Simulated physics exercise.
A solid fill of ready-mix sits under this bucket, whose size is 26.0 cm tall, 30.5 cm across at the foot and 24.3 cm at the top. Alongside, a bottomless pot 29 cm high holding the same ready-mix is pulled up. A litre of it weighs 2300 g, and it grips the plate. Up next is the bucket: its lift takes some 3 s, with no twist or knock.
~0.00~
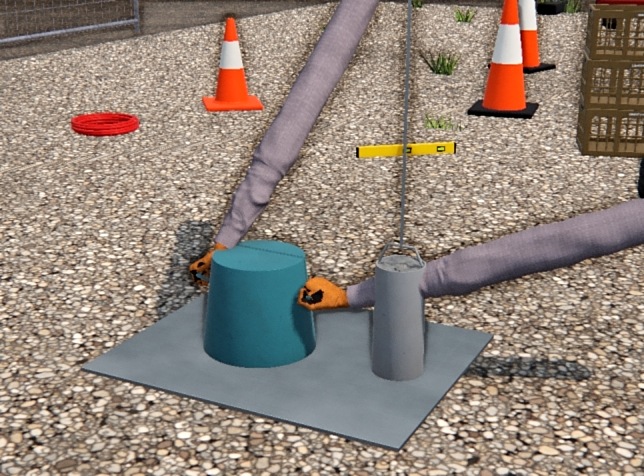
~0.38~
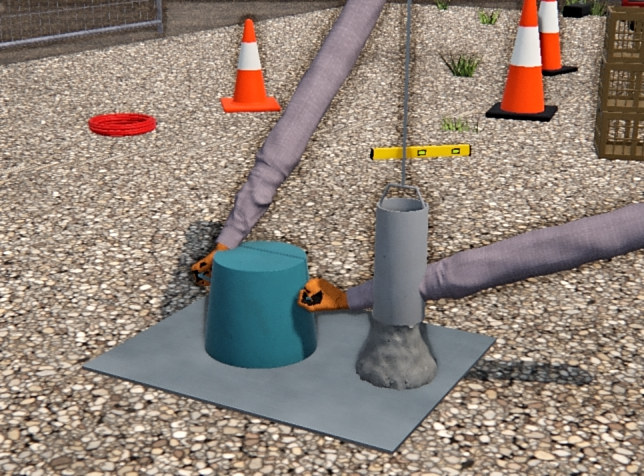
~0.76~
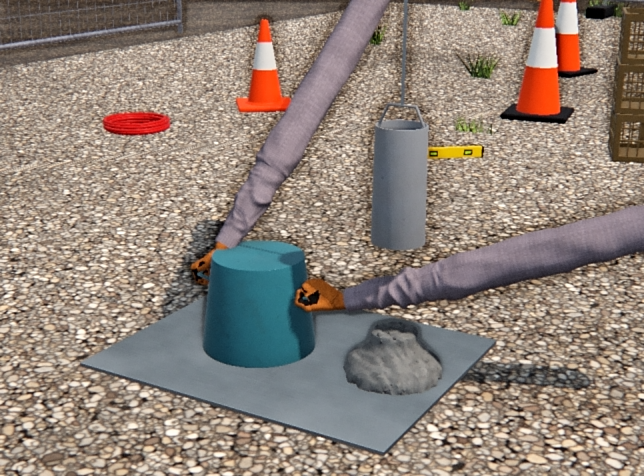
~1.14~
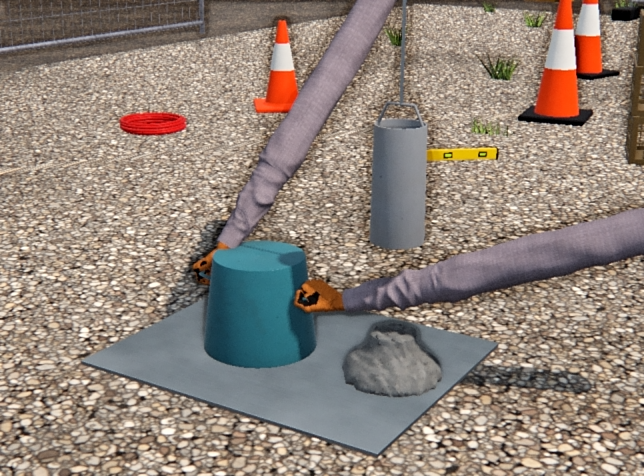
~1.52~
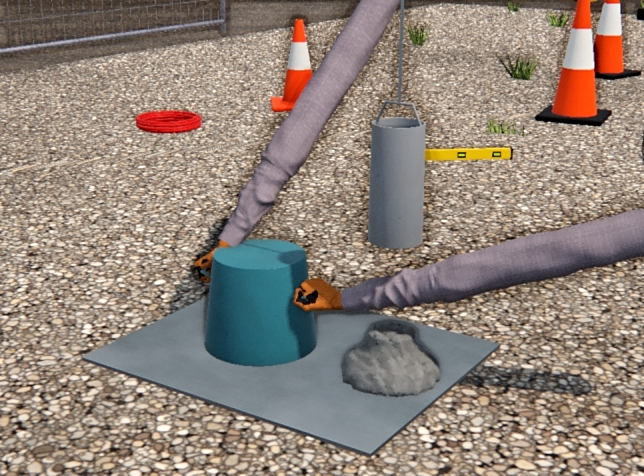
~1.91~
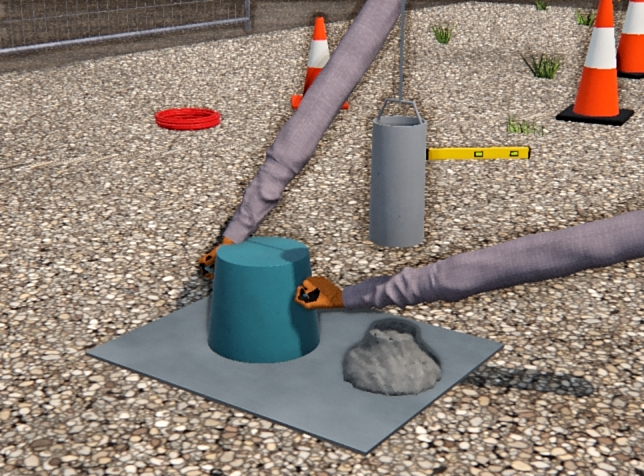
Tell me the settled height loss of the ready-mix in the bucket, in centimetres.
Roughly 10 cm.
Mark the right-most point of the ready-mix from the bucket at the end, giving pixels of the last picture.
Position: Around (345, 343).
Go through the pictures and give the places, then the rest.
The first picture shows middle of the pot's mouth at (401, 265), still down; middle of the bucket's top at (259, 256), not yet moved.
The second picture shows middle of the pot's mouth at (402, 206), raised 16 cm; middle of the bucket's top at (260, 256), not yet moved.
The third picture shows middle of the pot's mouth at (402, 126), raised 36 cm; the pot's heap 13 cm high and 25 cm wide, top at (395, 330); middle of the bucket's top at (258, 256), not yet moved.
The fourth picture shows middle of the pot's mouth at (401, 125), raised 37 cm; the pot's heap 13 cm high and 25 cm wide, top at (394, 332); middle of the bucket's top at (259, 256), not yet moved.
The fifth picture shows middle of the pot's mouth at (399, 124), raised 37 cm; the pot's heap 13 cm high and 25 cm wide, top at (392, 331); middle of the bucket's top at (260, 254), not yet moved.
The sixth picture shows middle of the pot's mouth at (400, 122), raised 37 cm; the pot's heap 13 cm high and 25 cm wide, top at (393, 330); middle of the bucket's top at (263, 252), not yet moved.
After 2.7 s, the bucket is up 6.7 cm; the ready-mix has come down 4.3 cm to 22 cm and is 37 cm wide.
After 3.4 s, the bucket is up 16 cm; the ready-mix has come down 9.9 cm to 16 cm and is 45 cm wide.
After 4.2 s, the bucket is up 27 cm; the ready-mix has come down 10.0 cm to 16 cm and is 45 cm wide.
After 5.1 s, the bucket is clear; the ready-mix has come down 10 cm to 16 cm and is 45 cm wide.
After 5.6 s, at rest, the bucket is clear; the ready-mix has come down 10 cm to 16 cm and is 46 cm wide.
